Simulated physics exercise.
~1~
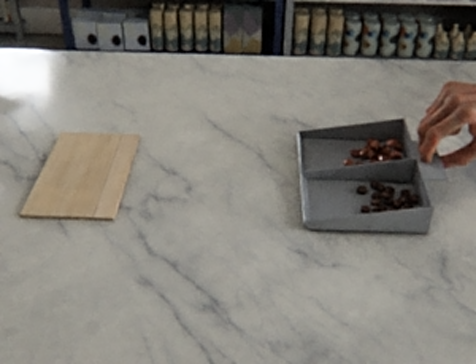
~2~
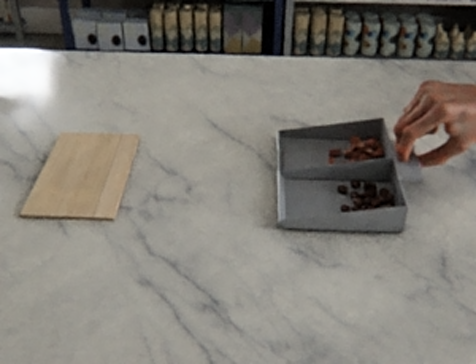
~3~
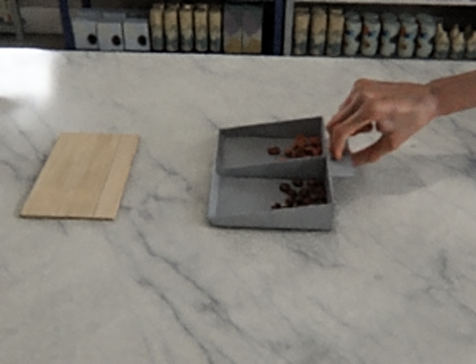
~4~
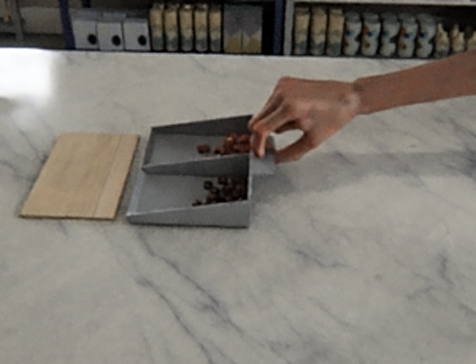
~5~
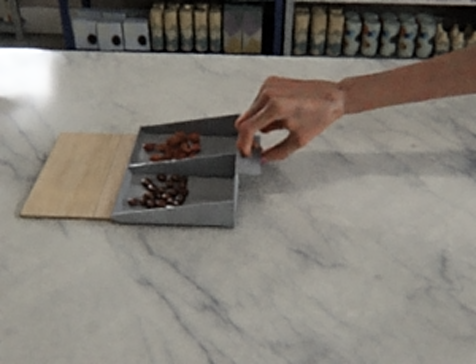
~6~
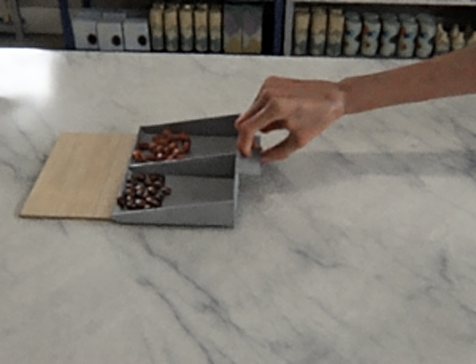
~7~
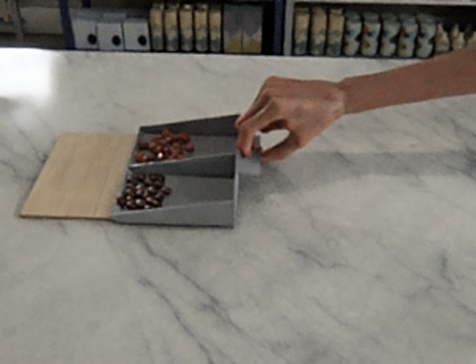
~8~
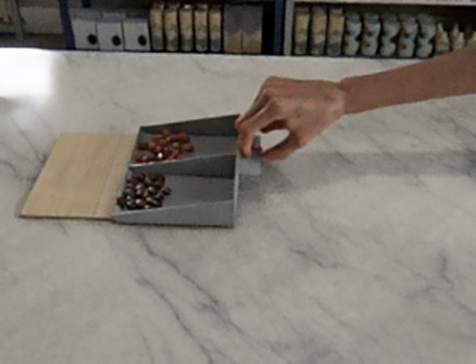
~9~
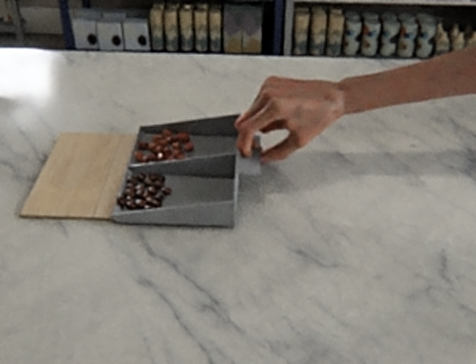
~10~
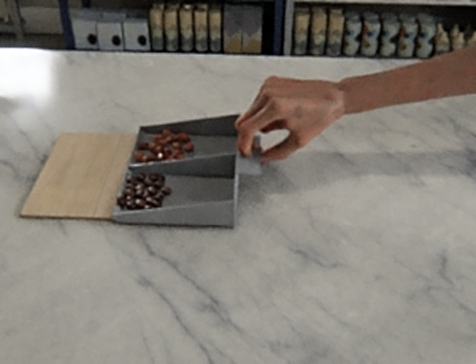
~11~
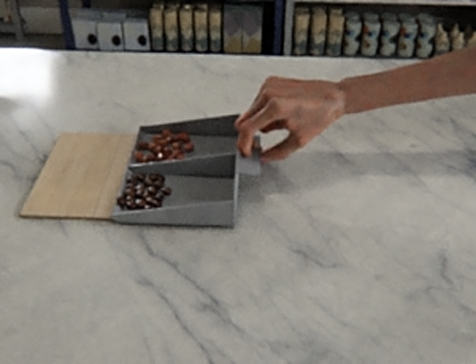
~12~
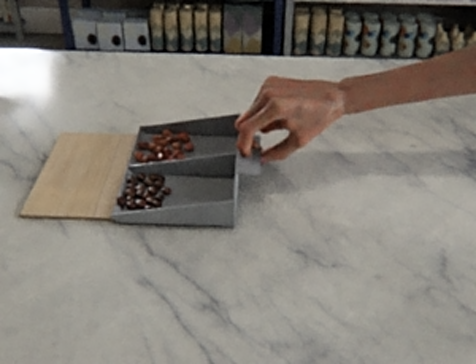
A hand-pushed divided tray slides left into a flat board, and both handfuls shift forward inside.
